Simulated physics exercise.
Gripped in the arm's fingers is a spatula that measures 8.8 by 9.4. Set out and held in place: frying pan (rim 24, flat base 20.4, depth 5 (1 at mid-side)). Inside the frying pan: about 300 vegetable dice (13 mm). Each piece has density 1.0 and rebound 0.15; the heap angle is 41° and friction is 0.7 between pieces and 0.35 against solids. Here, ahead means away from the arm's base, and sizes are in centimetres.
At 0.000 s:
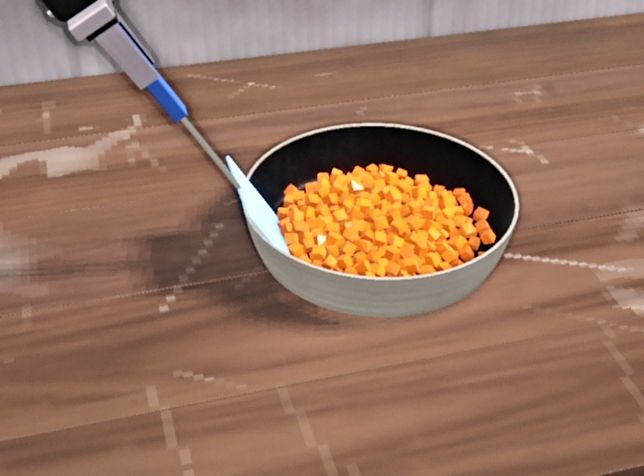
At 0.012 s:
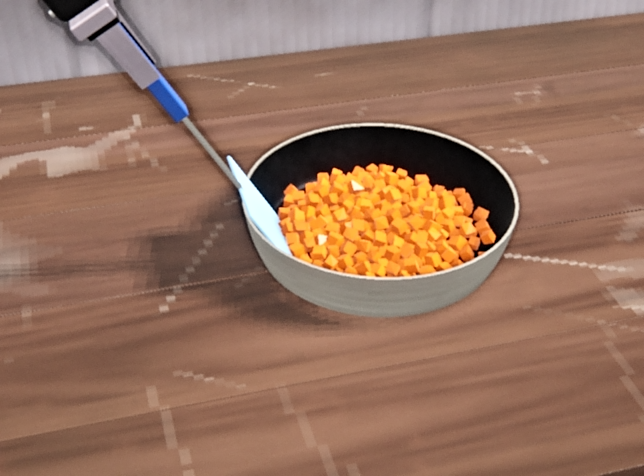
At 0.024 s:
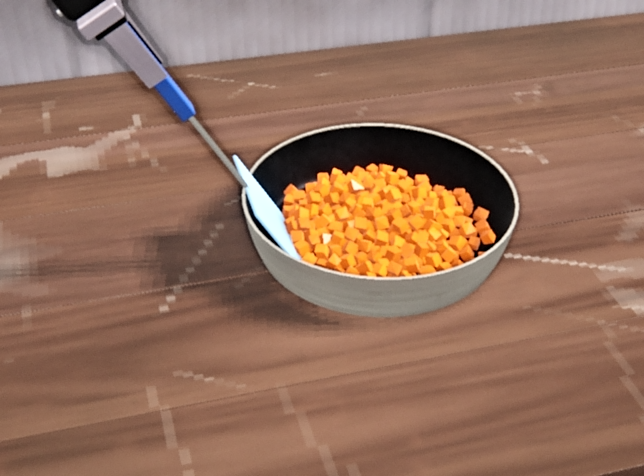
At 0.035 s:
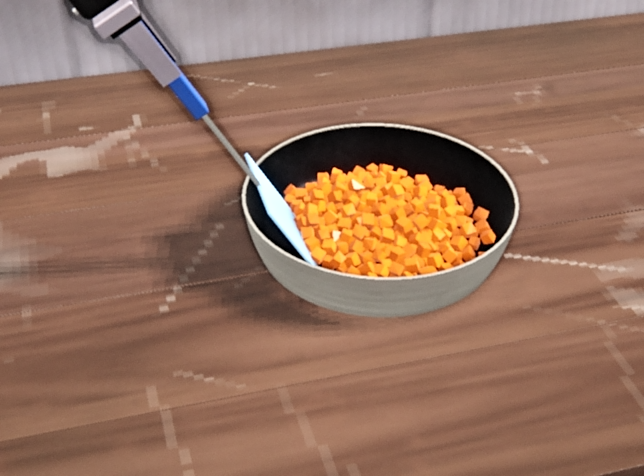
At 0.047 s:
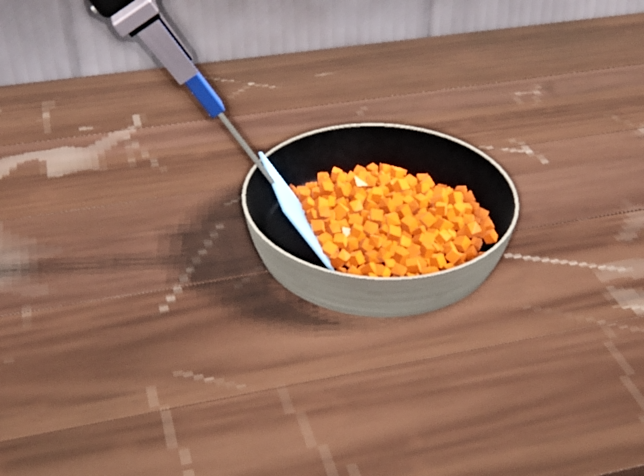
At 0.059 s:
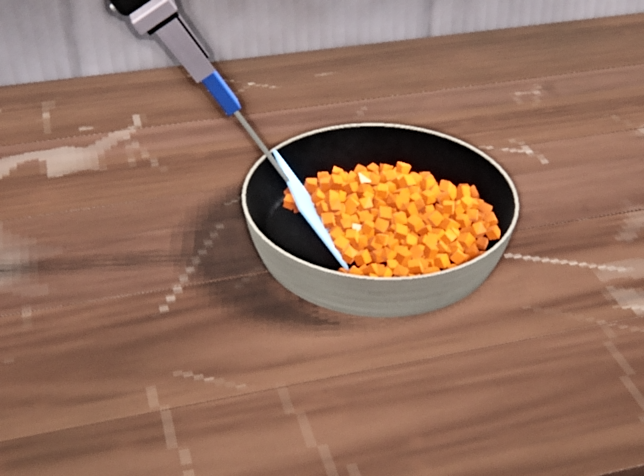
A robotic arm holding a pale blue spatula by its blue-collared metal shaft reaches in from the upper left over a brown wooden surface, seen from above at an angle by a still camera. A grey-green frying pan with a black interior sits right of centre, heaped with small orange cubes. The spatula starts at the pan's left edge, then slides rightward inside, nudging the nearest cubes slightly right while the pan stays put.
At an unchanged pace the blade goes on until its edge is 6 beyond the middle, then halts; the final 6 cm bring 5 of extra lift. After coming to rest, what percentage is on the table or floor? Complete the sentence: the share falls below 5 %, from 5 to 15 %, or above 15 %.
The share falls above 15 %.
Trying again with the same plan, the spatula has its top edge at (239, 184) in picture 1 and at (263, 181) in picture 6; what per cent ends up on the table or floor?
About 5 per cent.
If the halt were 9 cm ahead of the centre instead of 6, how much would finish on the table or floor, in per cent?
Estimate: Approx. 30 %.
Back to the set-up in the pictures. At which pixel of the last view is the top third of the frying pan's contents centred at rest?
Close to pixel (463, 198).
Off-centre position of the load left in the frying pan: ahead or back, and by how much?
Offset forward: Around 4.5 cm.
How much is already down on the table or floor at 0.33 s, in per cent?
Estimate: About 15 percent.
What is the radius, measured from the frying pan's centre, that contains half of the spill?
It's around 30 cm.
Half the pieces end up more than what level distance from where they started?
Some 5 cm.
After 0.09 s, sloping 60°, highest piece 6 above the table; 305 in the frying pan.
After 0.12 s, sloping 60°, highest piece 8 above the table; 305 in the frying pan.
After 0.33 s, sloping 60°, highest piece 9 above the table; 244 in the frying pan, 50 on the table or floor, 11 on the blade or in flight.
After 1.38 s, sloping 60°, highest piece 6 above the table; 244 in the frying pan, 61 on the table or floor.
At rest, 244 in the frying pan, 61 on the table or floor. That is 20 % on the table or floor.
